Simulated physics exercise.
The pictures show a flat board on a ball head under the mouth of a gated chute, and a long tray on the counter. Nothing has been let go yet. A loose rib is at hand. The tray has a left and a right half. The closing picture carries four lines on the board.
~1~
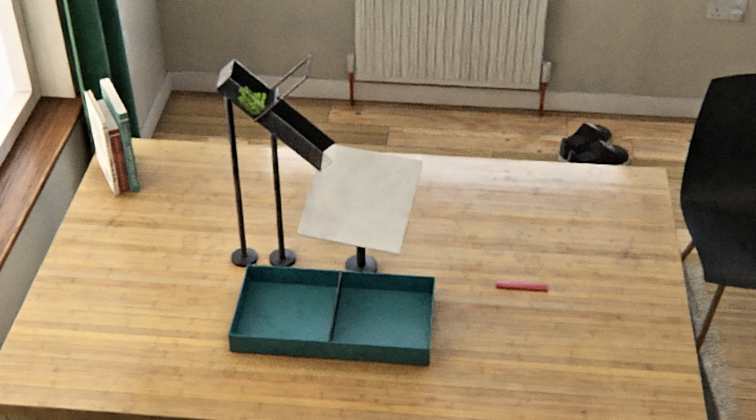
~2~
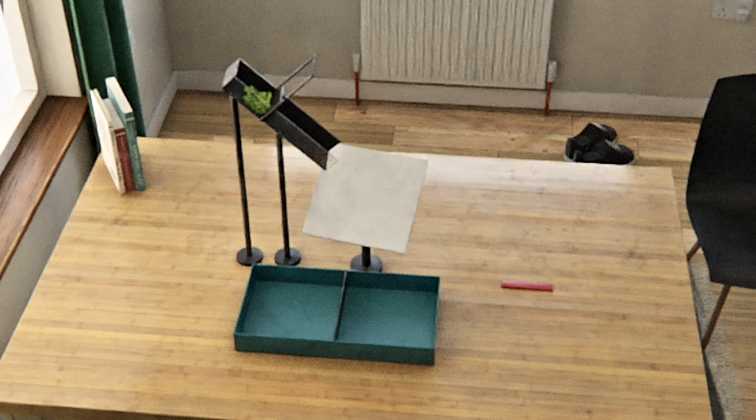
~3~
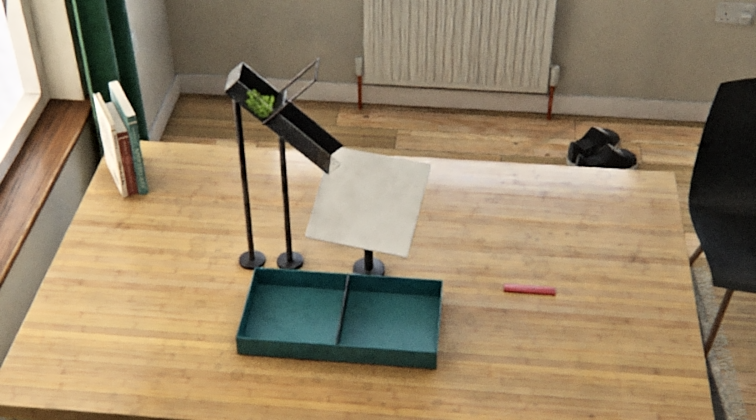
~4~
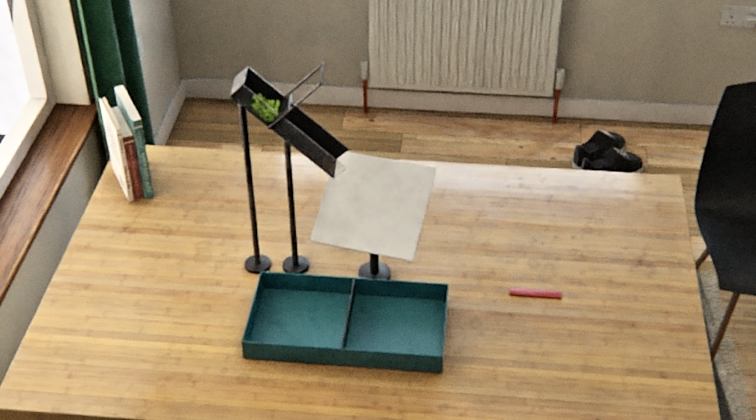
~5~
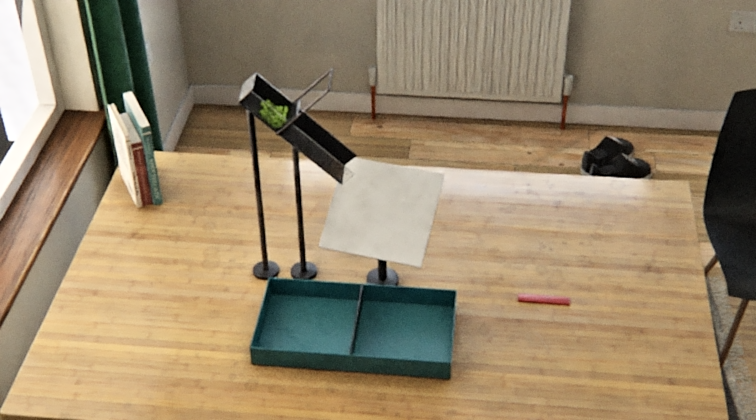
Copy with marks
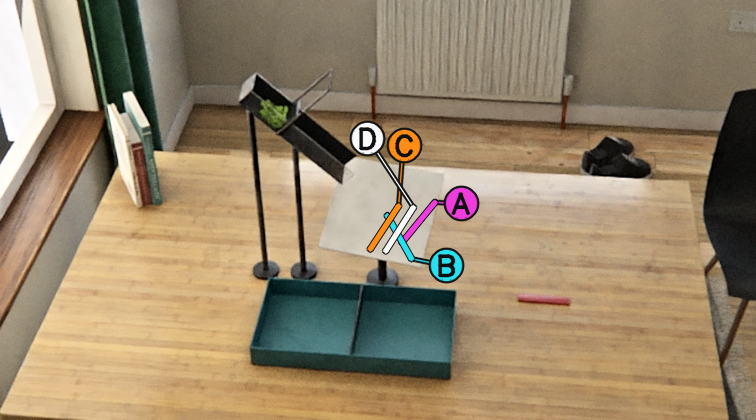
On a wooden table near a radiator, a dark sloping chute on thin stands holds a small green load behind a wire gate, above a tilted pale board and a divided teal tray. The view drifts slightly, shifting everything a little right and down, while the gate stays shut and the load stays put.
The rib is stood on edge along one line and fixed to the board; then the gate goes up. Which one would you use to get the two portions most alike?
D.
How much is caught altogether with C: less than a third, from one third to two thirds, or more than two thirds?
More than two thirds.
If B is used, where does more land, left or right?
The right half.
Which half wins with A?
Right.
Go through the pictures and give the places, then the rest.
The first picture shows load behind the gate (255, 102), dried peas; lip of the chute (322, 162), sloping fairly steeply.
The second picture shows middle of the board (366, 196), tilted fairly steeply; middle of its low edge (353, 243); of its high edge (378, 151).
The third picture shows front corners of the tray (236, 337) and (436, 352); front end of its middle wall (336, 345); gate still shut (282, 99).
The fourth picture shows middle of the load (269, 109); lip (335, 169).
The fifth picture shows middle of the load (277, 115); lip (343, 175).
On the marked copy, line A from (434, 202) to (401, 242); line B from (387, 215) to (411, 258); line C from (398, 205) to (370, 249); line D from (413, 207) to (385, 251).
With A, of what is caught, about a tenth in the left half, the larger part in the right.
With B, of what is caught, roughly a quarter in the left half, the larger part in the right.
With C, of what is caught, the larger part in the left half, about a tenth in the right.
With D, of what is caught, roughly half in the left half, roughly half in the right.
